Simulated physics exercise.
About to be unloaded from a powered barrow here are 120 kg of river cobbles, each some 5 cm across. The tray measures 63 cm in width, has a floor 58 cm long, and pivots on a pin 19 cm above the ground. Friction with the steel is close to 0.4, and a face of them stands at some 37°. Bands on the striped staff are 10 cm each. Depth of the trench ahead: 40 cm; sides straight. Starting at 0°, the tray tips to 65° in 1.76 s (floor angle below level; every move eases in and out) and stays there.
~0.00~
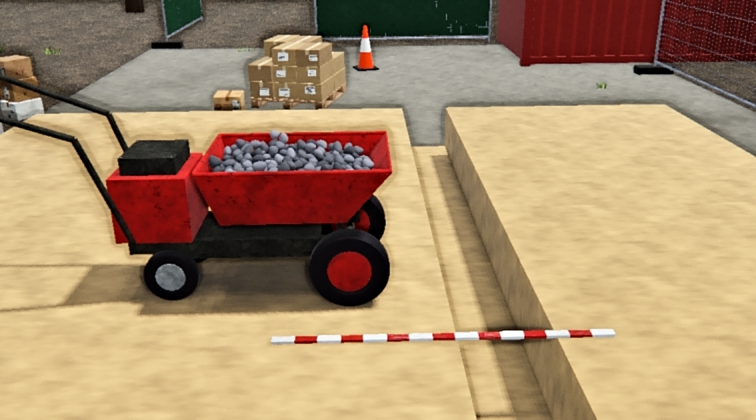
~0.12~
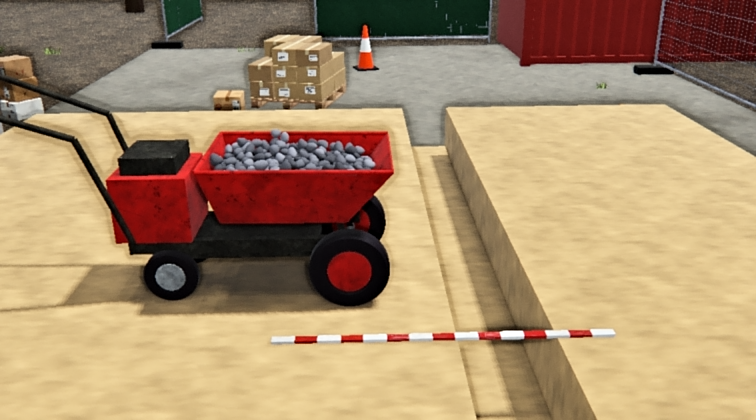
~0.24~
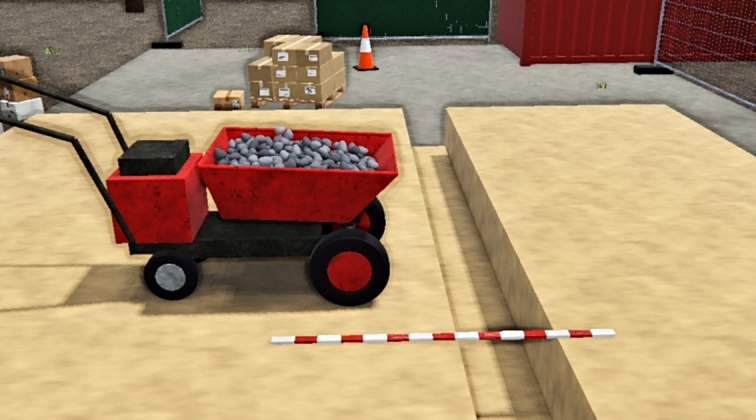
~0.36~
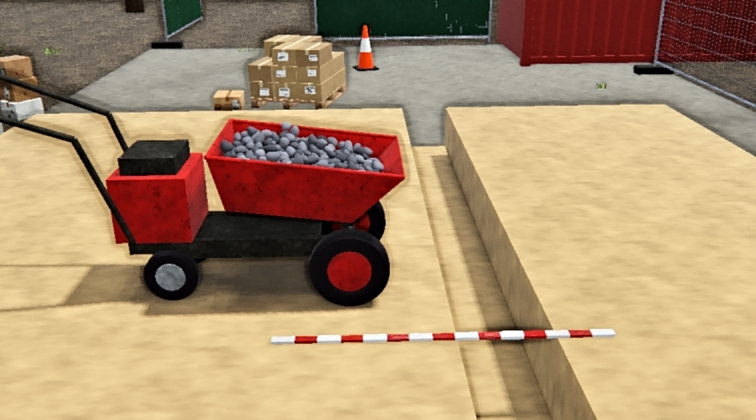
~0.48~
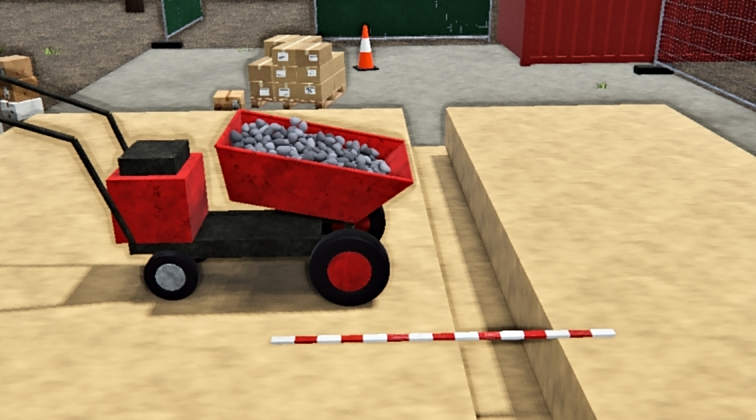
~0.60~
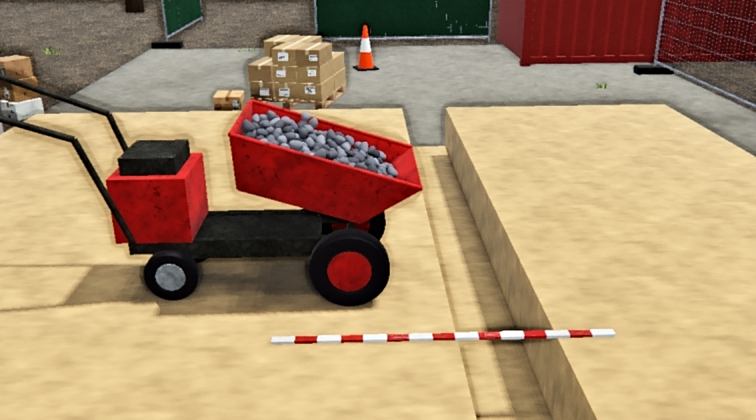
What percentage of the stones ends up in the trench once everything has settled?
About 100 per cent.
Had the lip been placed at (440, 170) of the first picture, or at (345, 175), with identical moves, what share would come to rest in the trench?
I'd expect close to 65 per cent at the first and 90 per cent at the second.
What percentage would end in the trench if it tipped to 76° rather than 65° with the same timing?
It would come to about 100 percent.
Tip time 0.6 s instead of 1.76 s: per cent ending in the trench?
With that timing, about 85 per cent.
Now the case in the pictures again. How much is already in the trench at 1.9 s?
About 40 per cent by then.
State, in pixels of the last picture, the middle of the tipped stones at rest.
The tipped stones centre close to (486, 328).
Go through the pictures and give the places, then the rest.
Lip at (392, 172), floor tilted 0°, highest stones at (280, 145), in the first picture.
Lip at (393, 172), floor tilted 1°, highest stones at (281, 144); the stones move at 0.1 m/s on average, in the second picture.
Lip at (398, 174), floor tilted 3°, highest stones at (270, 140); the stones move at 0.2 m/s on average, in the third picture.
Lip at (405, 178), floor tilted 7°, highest stones at (270, 135); the stones move at 0.3 m/s on average, in the fourth picture.
The tray is at 12°, its lip at (413, 182); the top of the load is at (266, 128); the stones move at 0.4 m/s on average, in the fifth picture.
The tray is at 18°, its lip at (422, 189); the top of the load is at (275, 121); the stones move at 0.4 m/s on average, in the sixth picture.
After 1.3 s the floor is at 55°; 100 % in the tray; the foremost stones are at (455, 217).
After 1.9 s the floor is at 65°; 58 % in the tray, 42 % in the trench; the foremost stones are at (516, 329).
After 2.2 s the floor is at 65°; 31 % in the tray, 68 % in the trench; the foremost stones are at (531, 304).
After 4.2 s the floor is at 65°; 0 % in the tray, 100 % in the trench; the foremost stones are at (540, 305).
